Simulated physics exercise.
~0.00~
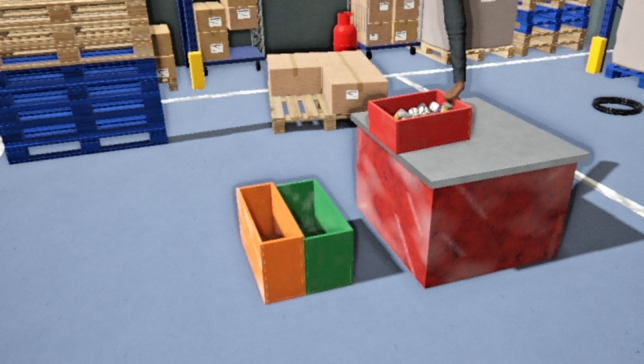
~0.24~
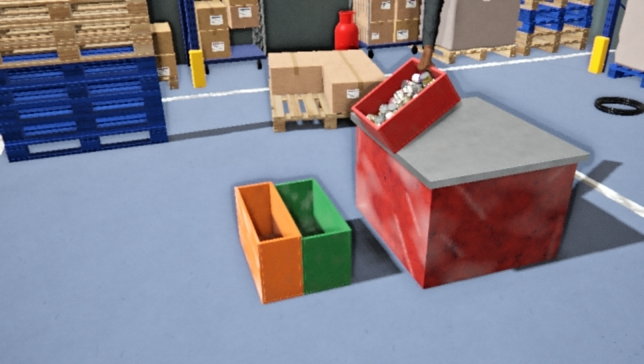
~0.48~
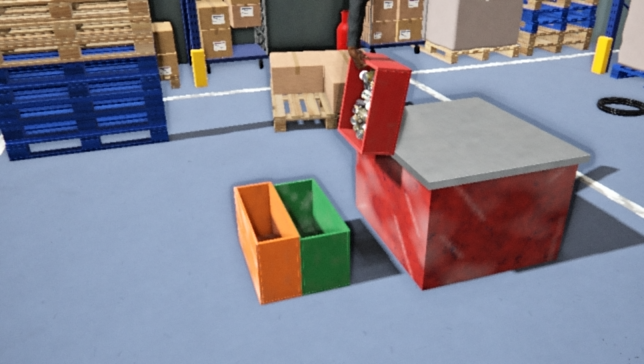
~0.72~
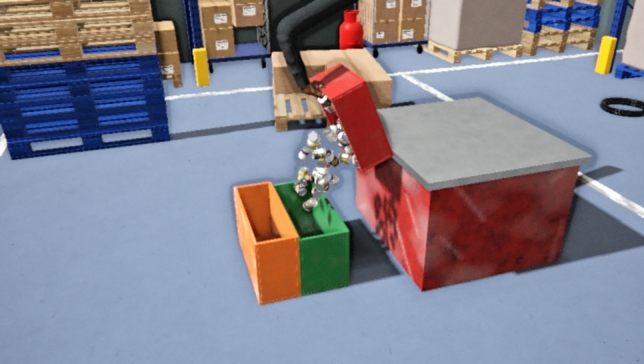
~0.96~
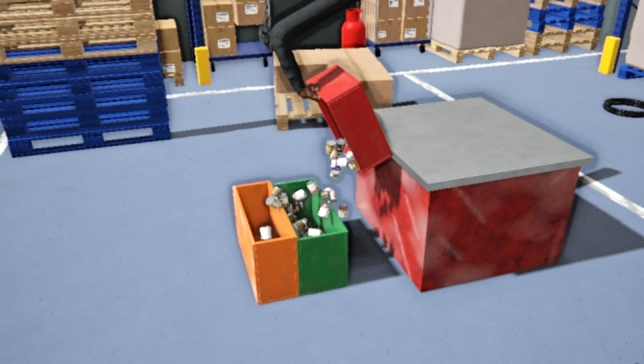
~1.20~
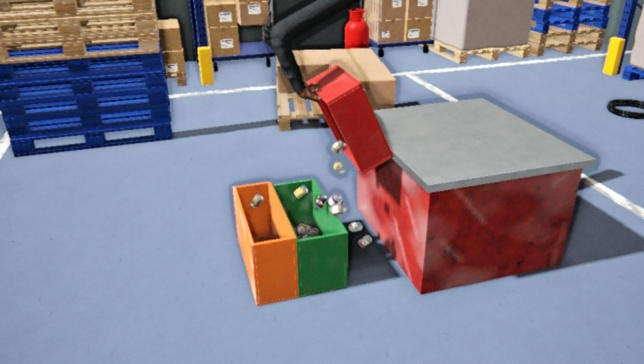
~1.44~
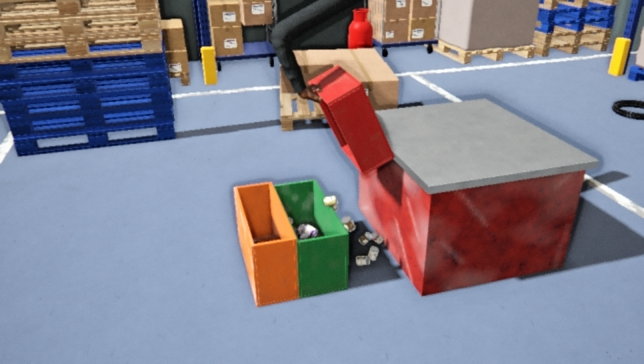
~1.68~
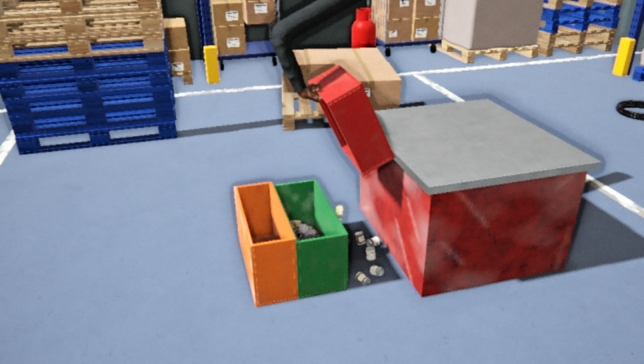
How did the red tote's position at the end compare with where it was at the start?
At the start the red tote sat upright on top of the bench, but by the end it was farther left, tipped steeply over the bench's left edge.
A red tote full of small tins tipped over the left edge of a red bench, guided by a dark robotic arm, and poured them out; most landed in the green tote, a few in the orange box, and several on the floor.
